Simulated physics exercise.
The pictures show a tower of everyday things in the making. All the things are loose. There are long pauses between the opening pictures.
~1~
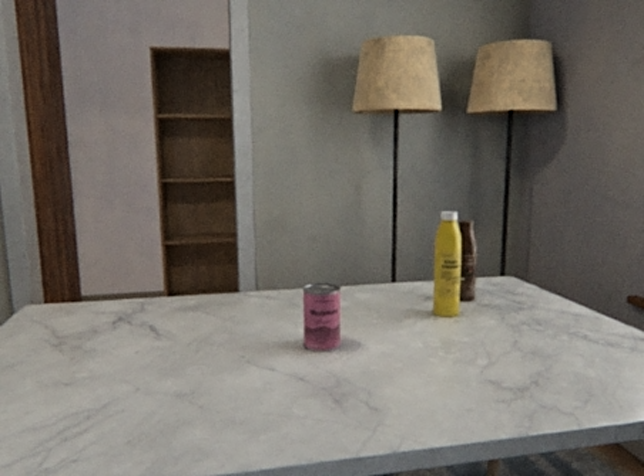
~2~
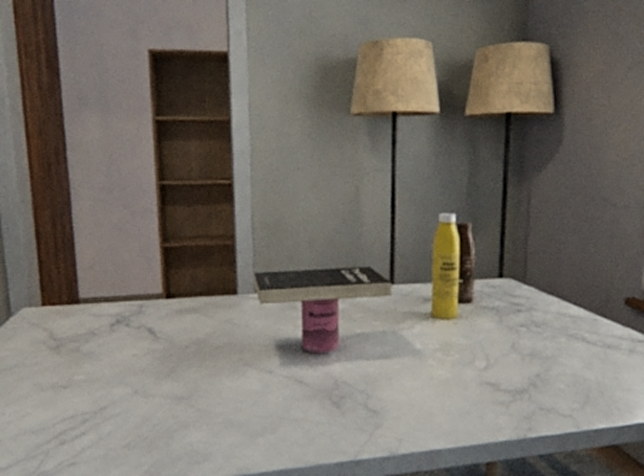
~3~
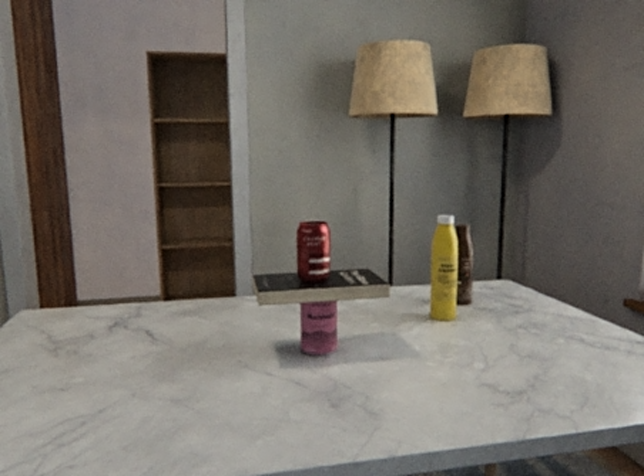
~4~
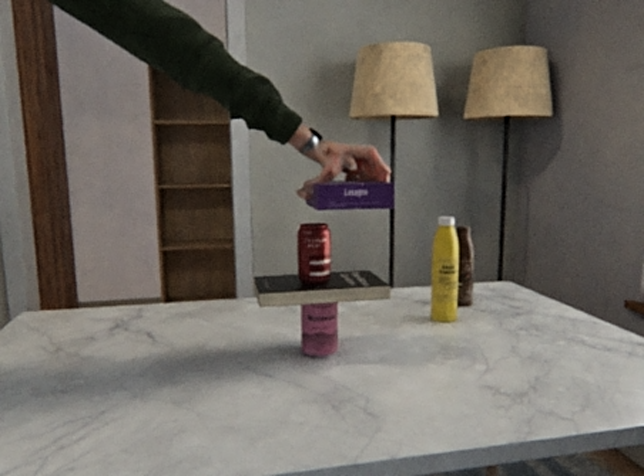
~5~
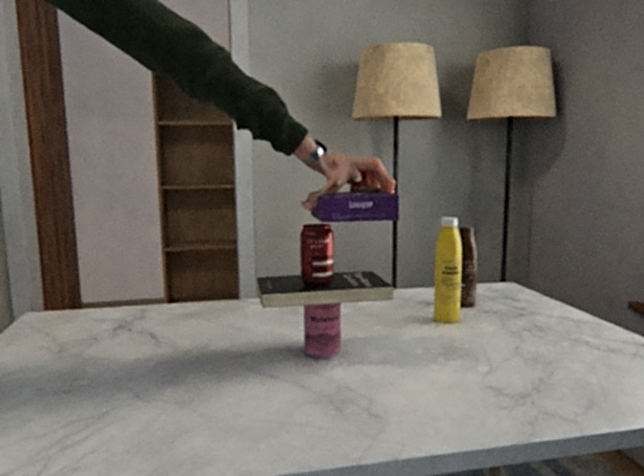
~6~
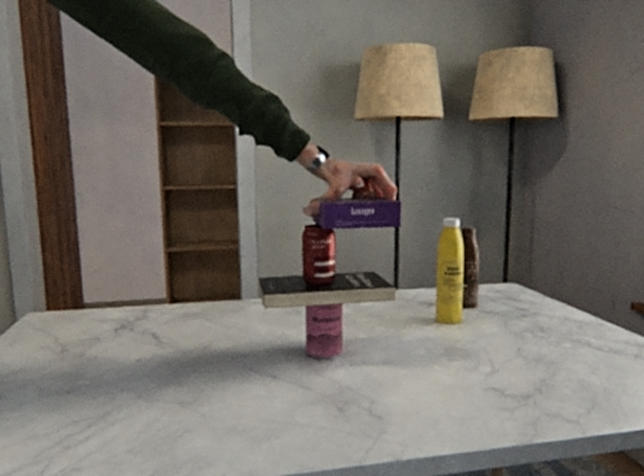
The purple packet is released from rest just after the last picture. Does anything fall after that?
Here the pile comes apart.
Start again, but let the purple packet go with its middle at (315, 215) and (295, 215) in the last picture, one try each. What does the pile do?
First try: It holds; second try: It gives way.
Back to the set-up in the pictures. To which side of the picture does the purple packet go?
It goes to the right.
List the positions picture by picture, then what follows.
In the first frame, the last thing is not in view yet.
In the second frame, the last thing is not in view yet.
In the third frame, the last thing is not in view yet; brown bottle (461, 264).
In the fourth frame, still above its spot; purple packet (348, 194); pink tin (320, 323).
In the fifth frame, still above its spot; purple packet (353, 206); yellow bottle (448, 270).
In the sixth frame, in place under the hand; purple packet (355, 212); black book (324, 288).
Then, 0.50 s on from there, purple packet now fallen.
Then, 0.90 s on from there, things are still on the move.
In the end, fallen, purple packet; the other 5 unmoved. At the end, from the last picture's camera, purple packet near (444, 331). The pile gives way.
